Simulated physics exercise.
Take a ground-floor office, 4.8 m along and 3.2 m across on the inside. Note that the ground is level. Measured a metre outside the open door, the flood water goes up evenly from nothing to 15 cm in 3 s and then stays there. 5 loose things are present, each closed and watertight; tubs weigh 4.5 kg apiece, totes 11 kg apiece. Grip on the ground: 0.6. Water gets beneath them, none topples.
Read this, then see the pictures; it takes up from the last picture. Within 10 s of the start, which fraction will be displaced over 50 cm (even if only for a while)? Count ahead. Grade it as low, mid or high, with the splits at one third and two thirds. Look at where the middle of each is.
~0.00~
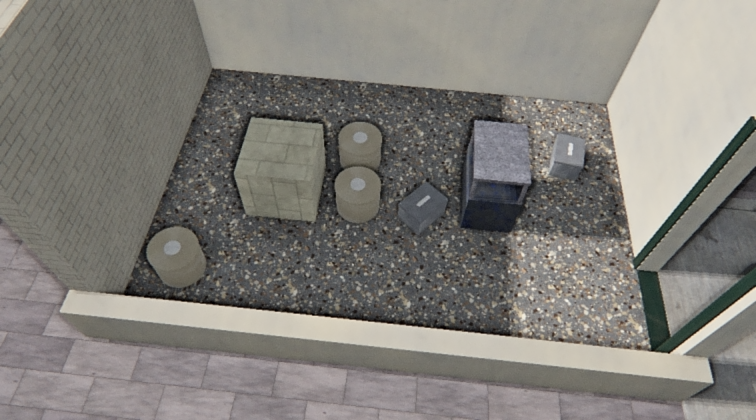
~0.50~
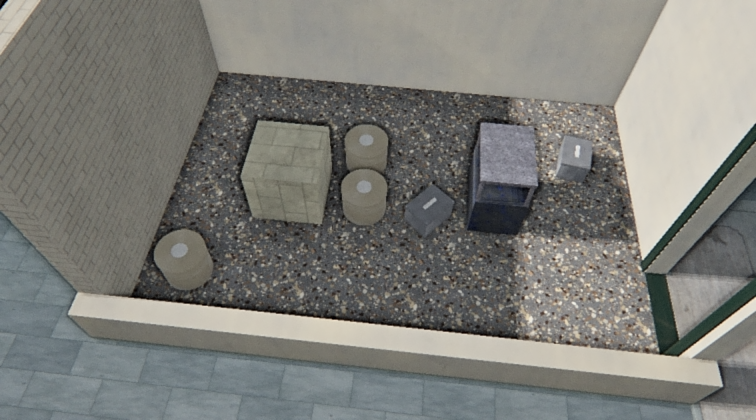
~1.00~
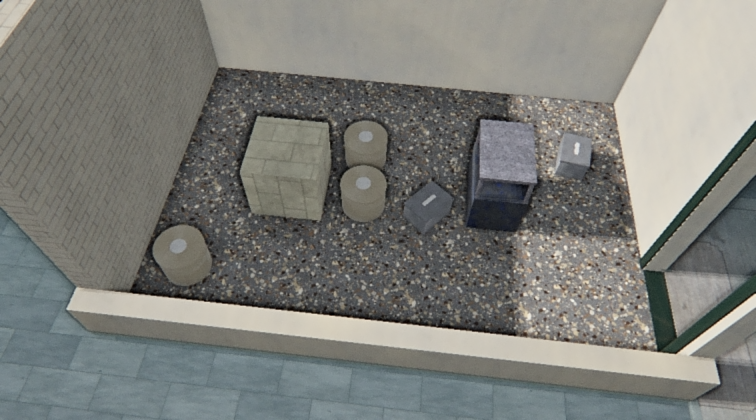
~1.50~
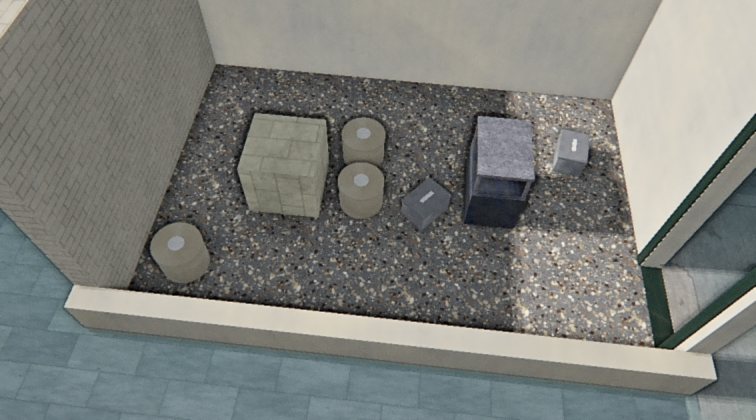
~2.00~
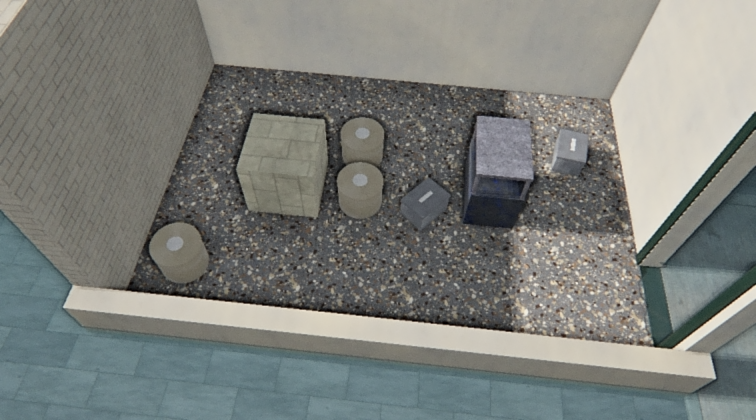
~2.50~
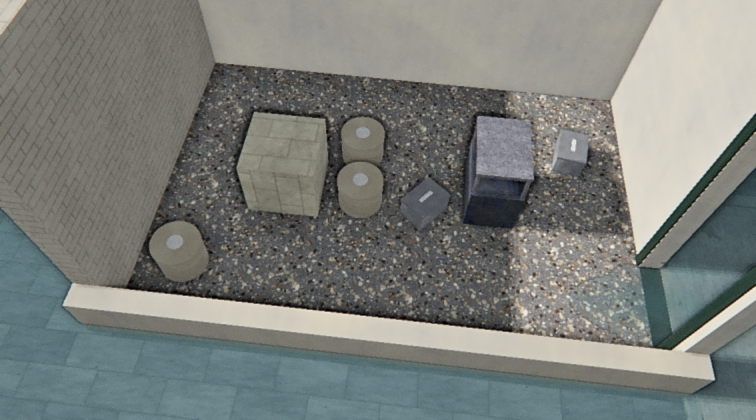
Grade: Low, under a third.
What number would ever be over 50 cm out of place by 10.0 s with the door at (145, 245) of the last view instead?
That would give 1.
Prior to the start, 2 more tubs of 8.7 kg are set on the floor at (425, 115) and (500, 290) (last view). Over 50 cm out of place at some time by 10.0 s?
Inside the limit, then above the limit.
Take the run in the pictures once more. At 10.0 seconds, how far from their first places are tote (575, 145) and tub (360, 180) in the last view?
0 cm, 5 cm.
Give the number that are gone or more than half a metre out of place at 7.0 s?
At that moment it comes to 0.
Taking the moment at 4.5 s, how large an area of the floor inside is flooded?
Flooded: Near 4.5 m2.
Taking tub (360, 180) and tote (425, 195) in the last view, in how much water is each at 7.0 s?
Depth approx. 2 cm / 3 cm.
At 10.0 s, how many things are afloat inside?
0.
After 3.5 s 0 of 5 are over 50 cm from their spots; 0 afloat.
After 4.5 s 0 of 5 are over 50 cm from their spots; 0 afloat.
After 7.0 s 0 of 5 are over 50 cm from their spots; 1 afloat.
After 10.0 s 1 of 5 are over 50 cm from their spots, and 1 have been at some point; 0 afloat.
